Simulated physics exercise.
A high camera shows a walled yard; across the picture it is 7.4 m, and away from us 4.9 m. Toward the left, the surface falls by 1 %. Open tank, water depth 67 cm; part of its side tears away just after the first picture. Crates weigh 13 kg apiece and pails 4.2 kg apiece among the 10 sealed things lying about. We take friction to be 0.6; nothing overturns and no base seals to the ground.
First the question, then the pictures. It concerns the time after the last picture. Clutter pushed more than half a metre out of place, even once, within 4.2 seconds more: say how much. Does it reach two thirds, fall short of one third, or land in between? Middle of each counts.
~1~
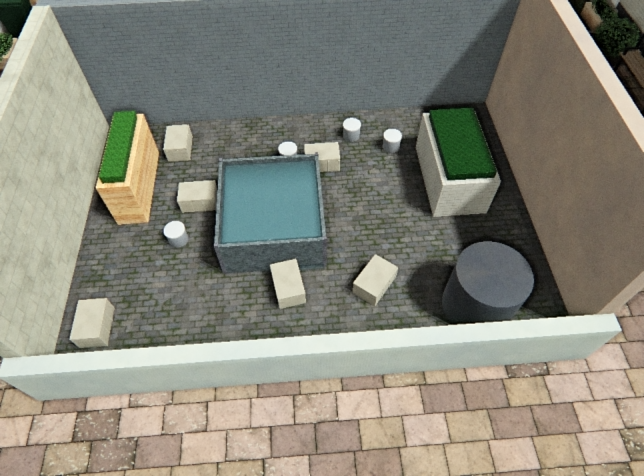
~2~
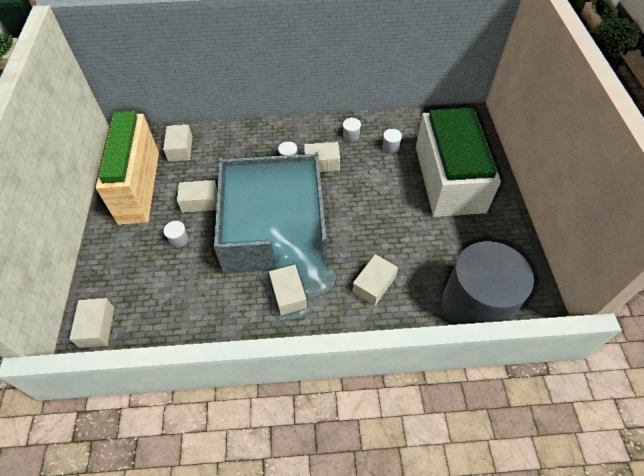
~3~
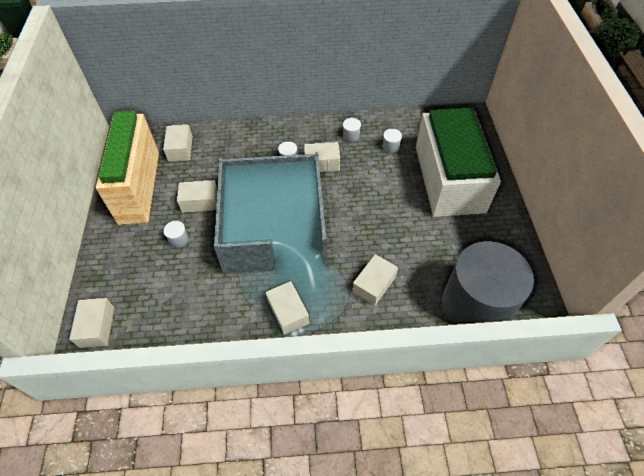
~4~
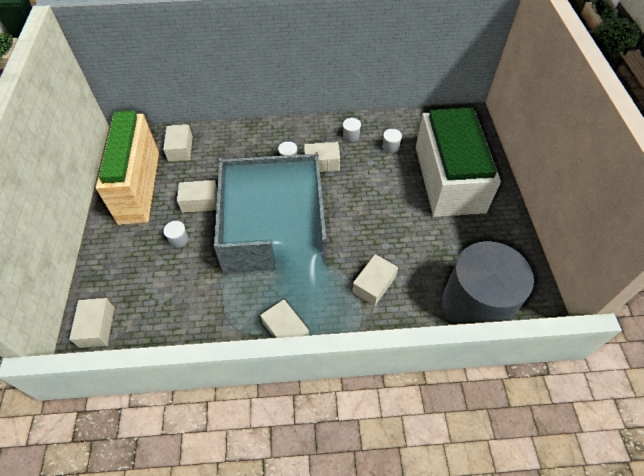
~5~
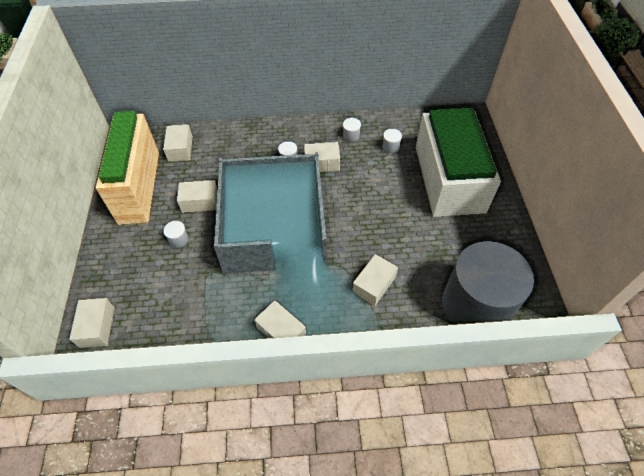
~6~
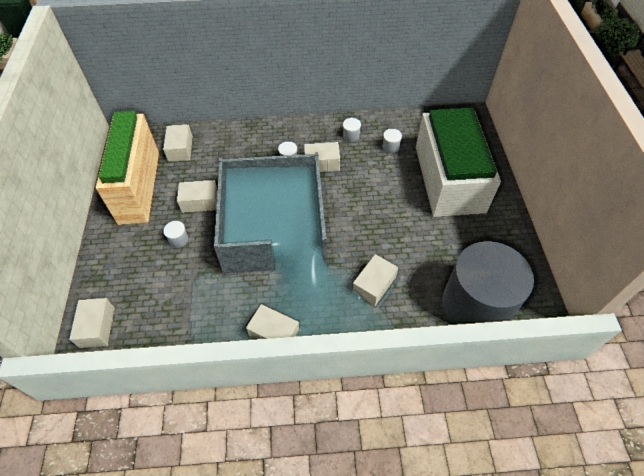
The count shifted gets to a third without getting to two thirds.
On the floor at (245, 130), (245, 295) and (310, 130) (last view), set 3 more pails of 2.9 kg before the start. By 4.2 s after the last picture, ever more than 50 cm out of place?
Reading them off in order: Not beyond, not beyond, not beyond.
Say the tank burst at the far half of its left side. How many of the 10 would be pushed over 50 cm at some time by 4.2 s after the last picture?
In that case the number is 5.
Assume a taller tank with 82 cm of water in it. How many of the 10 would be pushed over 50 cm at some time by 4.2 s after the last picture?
Count under that change: 5.
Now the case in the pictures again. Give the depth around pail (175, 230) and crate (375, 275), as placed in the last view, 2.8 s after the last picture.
Roughly 1 and 3 cm.
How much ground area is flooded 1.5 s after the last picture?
Roughly 13 m2.
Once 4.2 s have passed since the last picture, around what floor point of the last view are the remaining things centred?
They average out to somewhere around (249, 183).
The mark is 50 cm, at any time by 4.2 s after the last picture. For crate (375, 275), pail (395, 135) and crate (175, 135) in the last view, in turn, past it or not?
The first is beyond the limit, the second beyond the limit, and the third inside the limit.
Then, 0.4 s after the last picture 1 of 10 are over 50 cm from their spots; 0 afloat.
Then, 1.5 s after the last picture 1 of 10 are over 50 cm from their spots; 0 afloat.
Then, 2.8 s after the last picture 3 of 10 are over 50 cm from their spots; 1 afloat.
Then, 4.2 s after the last picture 4 of 10 are over 50 cm from their spots, and 4 have been at some point; 2 afloat.
